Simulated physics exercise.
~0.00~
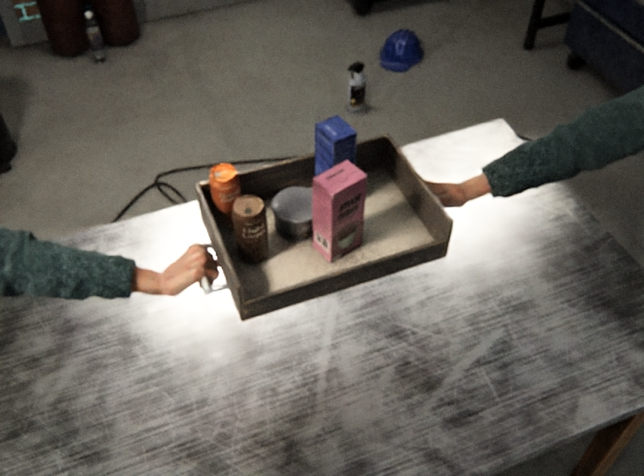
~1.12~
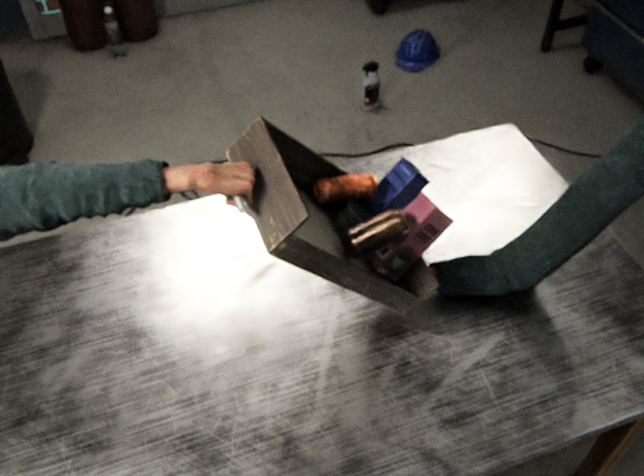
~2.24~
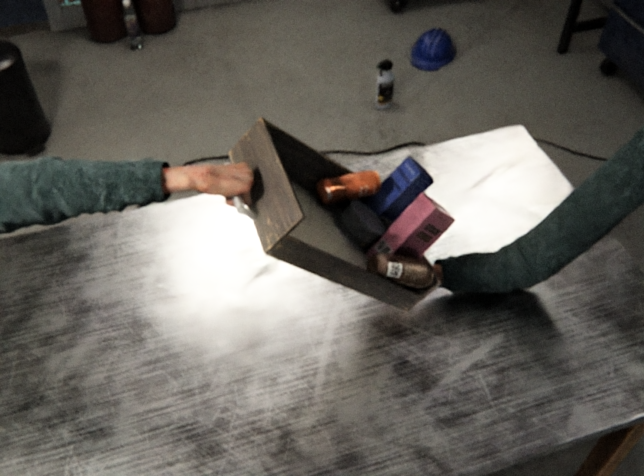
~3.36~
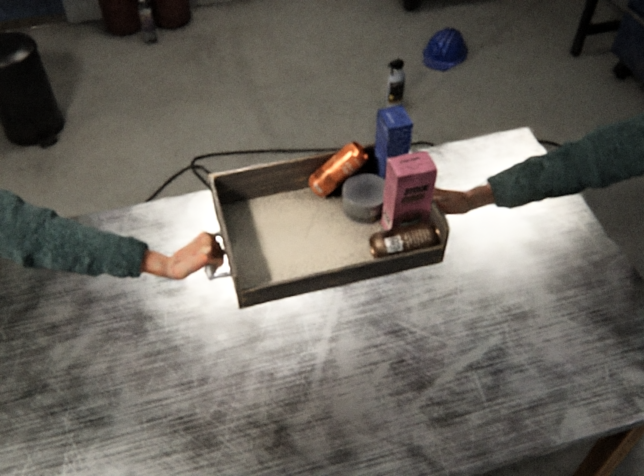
A shallow wooden crate is held at each end by green-sleeved arms above a scratched grey table, seen from above, with a blue helmet and a small bottle on the floor behind. Inside, an orange can and a brown can stand at the left, a grey tub near the middle, and blue and pink cartons towards the right. The hands tip the crate steeply, right side down, and the contents shift right as the cans topple and the cartons lean. The crate swings back to level. Both cartons end upright at the right beside the tub, with both cans toppled, and everything remains inside.
